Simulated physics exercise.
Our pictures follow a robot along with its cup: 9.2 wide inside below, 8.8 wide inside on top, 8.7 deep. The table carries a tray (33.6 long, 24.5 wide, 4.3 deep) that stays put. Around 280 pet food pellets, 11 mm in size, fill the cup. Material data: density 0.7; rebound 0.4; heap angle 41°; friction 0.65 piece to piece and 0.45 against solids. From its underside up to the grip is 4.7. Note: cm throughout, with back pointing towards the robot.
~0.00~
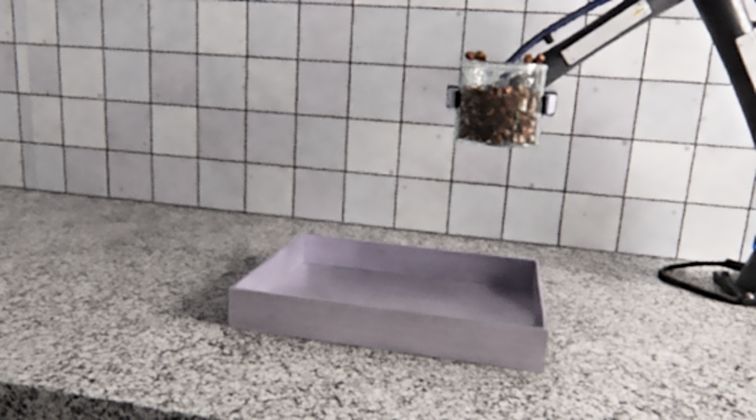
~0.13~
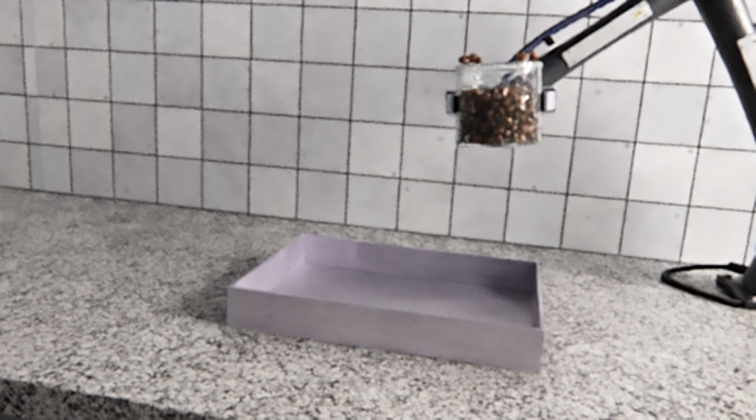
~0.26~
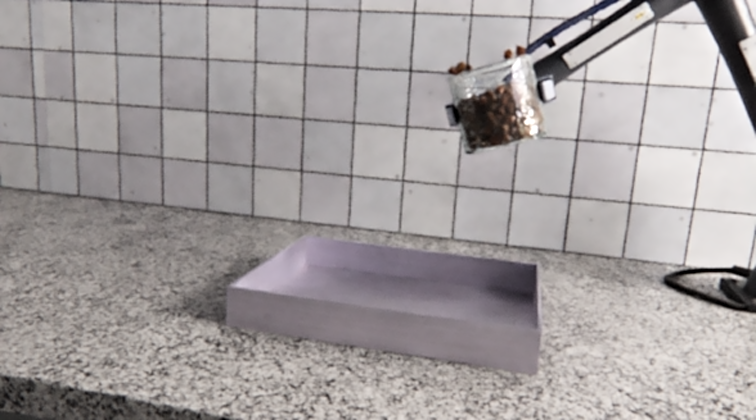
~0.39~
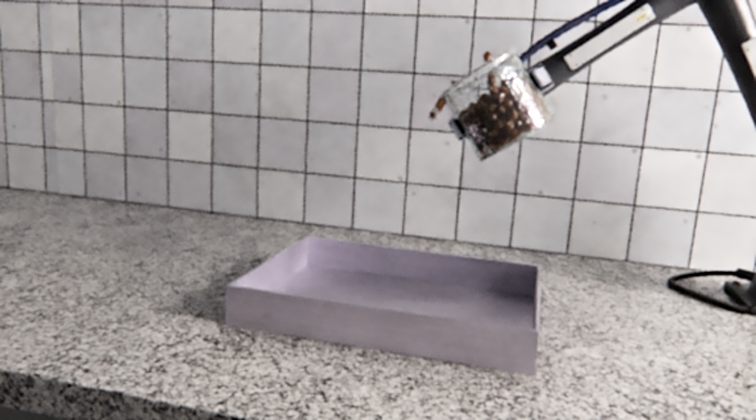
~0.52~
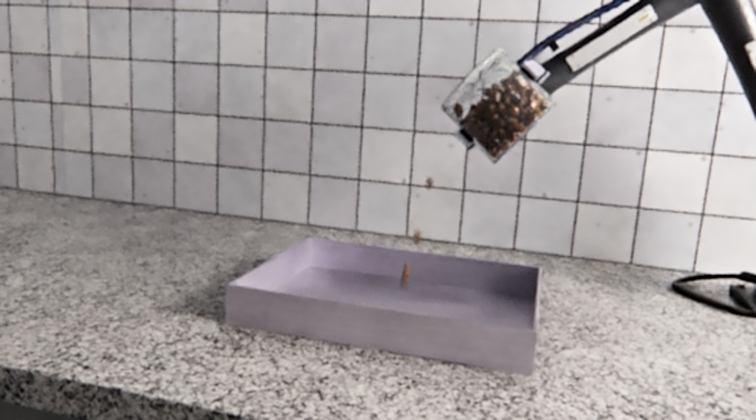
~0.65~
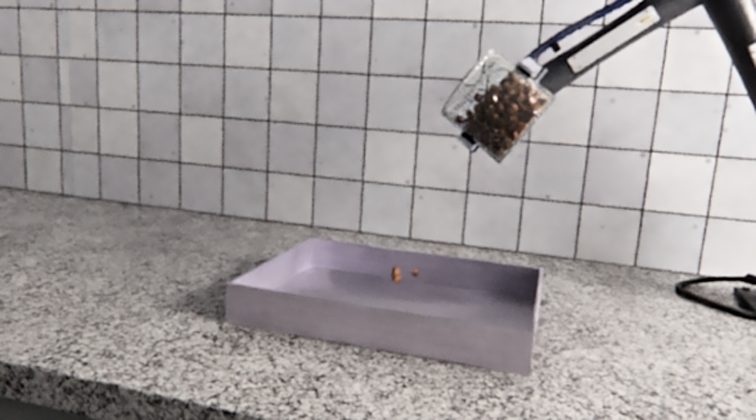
At first, a robot arm holds a clear cup of brown pellets upright above a shallow lilac tray on a speckled counter. The arm then tips the cup steadily to the left, and a few pellets drop into the tray, where they lie while most remain inside the tilted cup.
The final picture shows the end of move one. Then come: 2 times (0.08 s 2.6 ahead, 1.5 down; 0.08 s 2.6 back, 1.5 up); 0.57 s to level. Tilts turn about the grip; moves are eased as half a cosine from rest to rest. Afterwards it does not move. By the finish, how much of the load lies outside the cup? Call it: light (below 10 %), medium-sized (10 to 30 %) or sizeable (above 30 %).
A light share.
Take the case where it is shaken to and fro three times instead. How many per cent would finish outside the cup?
I'd expect close to 5 per cent then.
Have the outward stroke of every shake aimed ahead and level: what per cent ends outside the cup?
10 %.
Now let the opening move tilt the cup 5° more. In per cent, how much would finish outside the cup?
Near 5 %.
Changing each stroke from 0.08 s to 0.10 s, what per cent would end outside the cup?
I'd expect close to 5 in a hundred.
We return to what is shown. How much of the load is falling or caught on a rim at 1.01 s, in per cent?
It amounts to roughly 1 in a hundred.
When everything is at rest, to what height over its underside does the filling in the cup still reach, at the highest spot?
The top sits some 9.0 cm up.
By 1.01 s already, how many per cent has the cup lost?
5 %.
After 1.01 s, tilted 54° forward, highest piece 29 above the table; 275 in the cup, 6 in the tray, 4 in flight or on a rim.
After 1.36 s, tilted 12° forward, highest piece 29 above the table; 274 in the cup, 11 in the tray.
After 1.74 s, level, highest piece 30 above the table; 274 in the cup, 11 in the tray.
After 2.79 s, level, highest piece 30 above the table; 274 in the cup, 11 in the tray.
At rest, 274 in the cup, 11 in the tray. That is 4 % outside the cup.
